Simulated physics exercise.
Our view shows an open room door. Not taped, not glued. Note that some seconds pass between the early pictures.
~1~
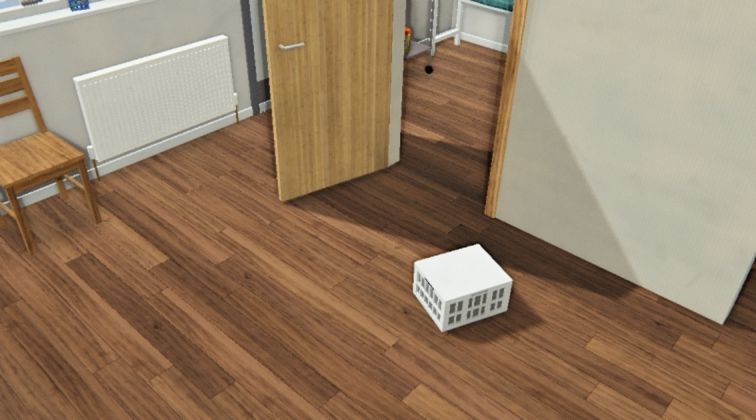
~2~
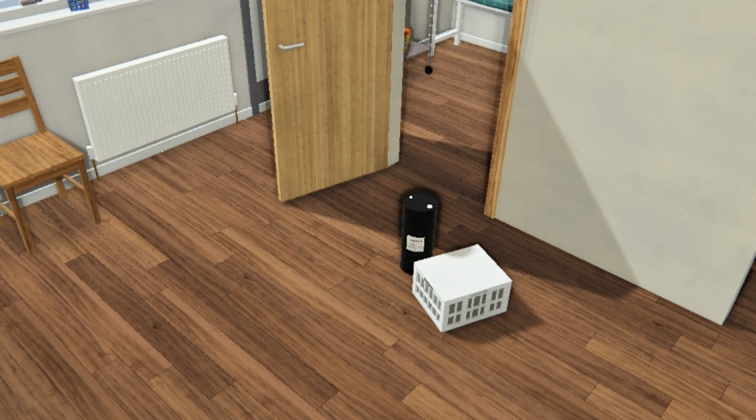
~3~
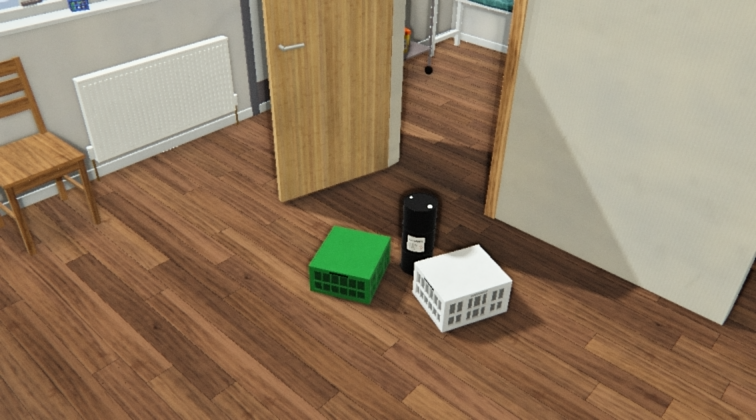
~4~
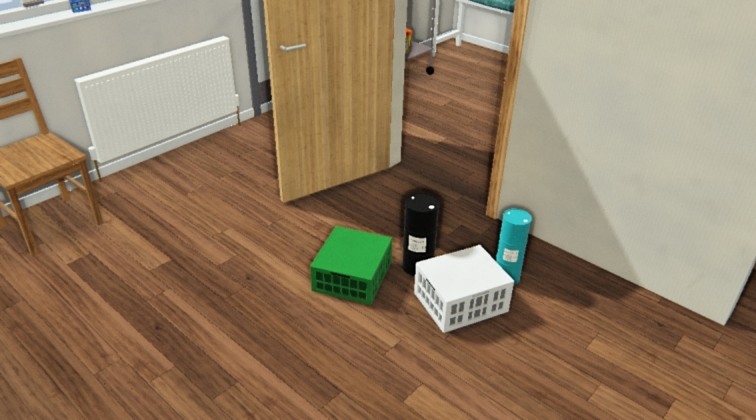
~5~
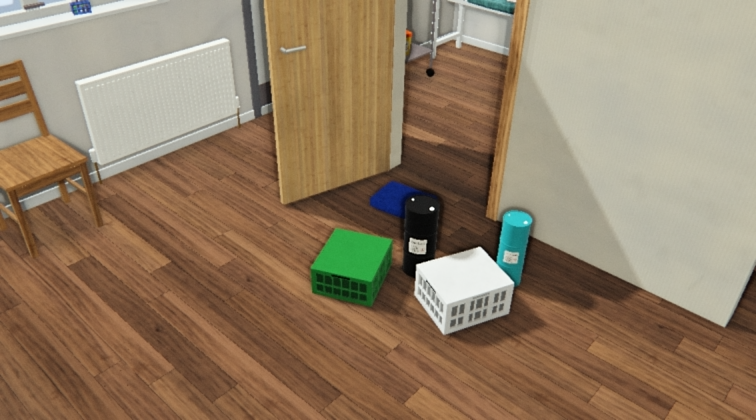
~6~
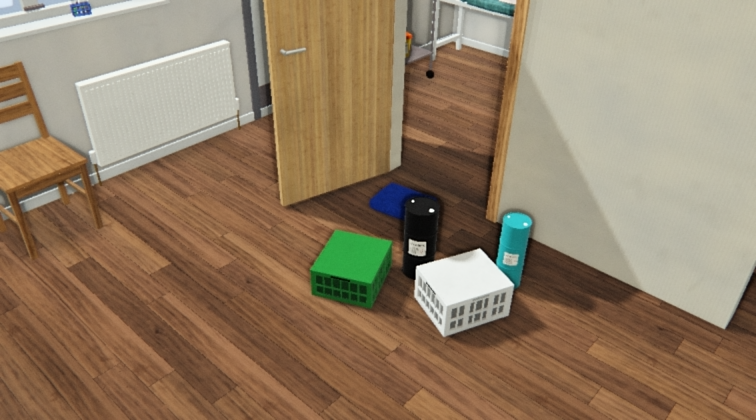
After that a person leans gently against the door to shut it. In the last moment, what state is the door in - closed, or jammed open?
At the last moment the door is closed.
Then, 1.40 s later than the last frame, open by 63°; blue cushion moved a little near (407, 203).
Then, 2.00 s later than the last frame, open by 40°; blue cushion moved a little near (436, 203).
Then, 2.70 s later than the last frame, open by 14°; blue cushion moved about its own width near (467, 197).
When it is over, open by 0°; moved from the start, blue cushion; the other 4 as before. End places, in pixels of the last picture, blue cushion near (475, 192).
